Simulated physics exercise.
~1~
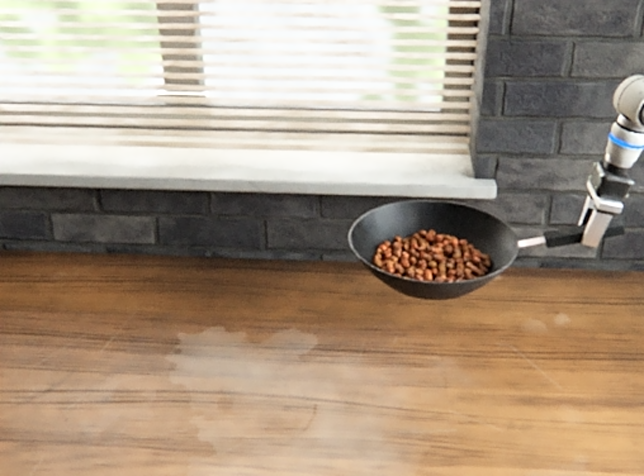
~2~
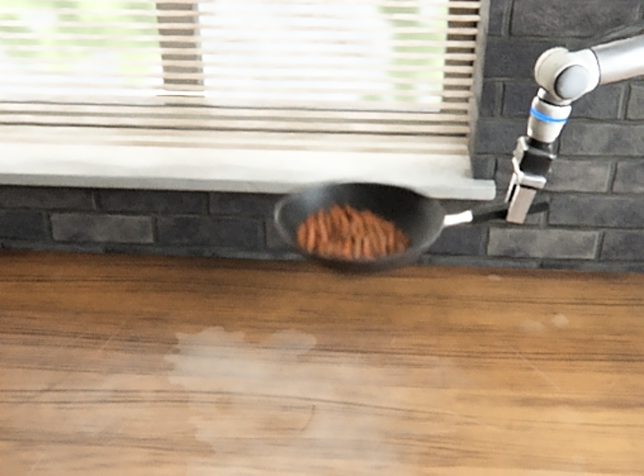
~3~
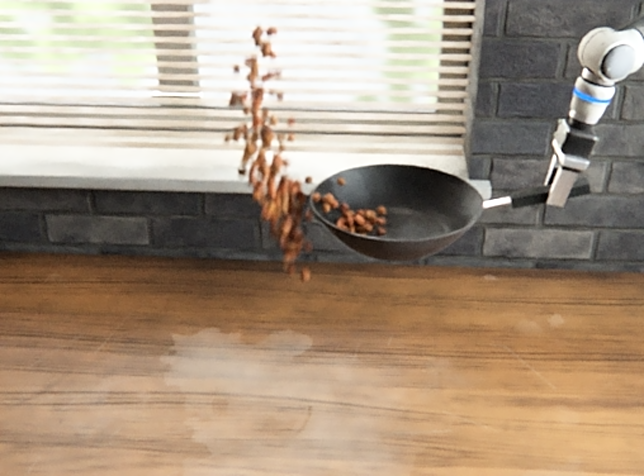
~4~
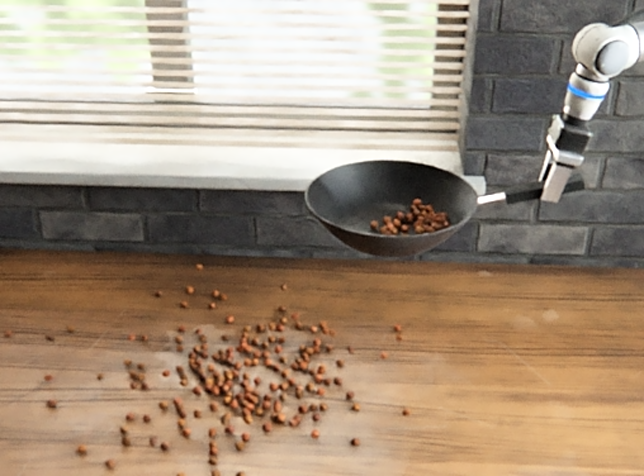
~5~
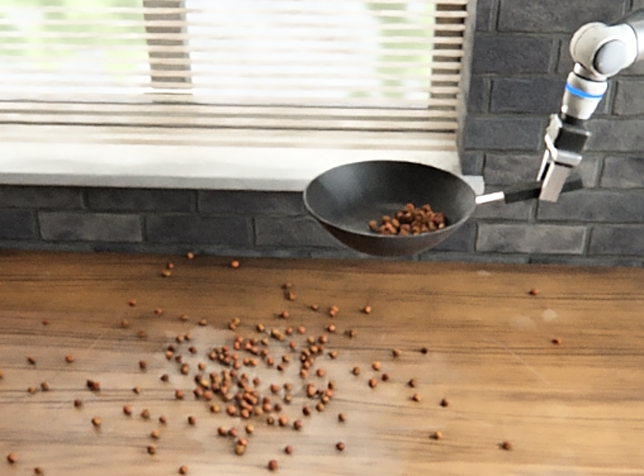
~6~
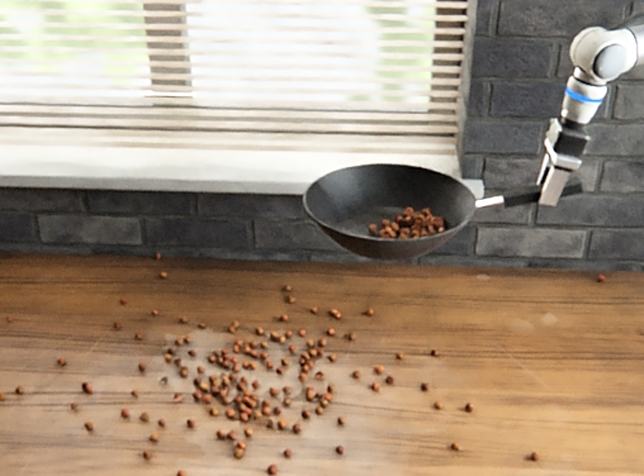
A black wok heaped with reddish-brown hazelnuts hangs above a wooden counter, gripped at its handle by a silver robot arm on the right. The view looks slightly down toward a dark brick wall and a bright window with white blinds, swaying a little. The arm swings the wok quickly left, then jerks it back to the right. Most of the nuts fly up over the left rim in a tall stream, then drop and scatter across the wood. The wok stops level, holding a small pile, while the spilled nuts spread widely and mostly settle on the counter.
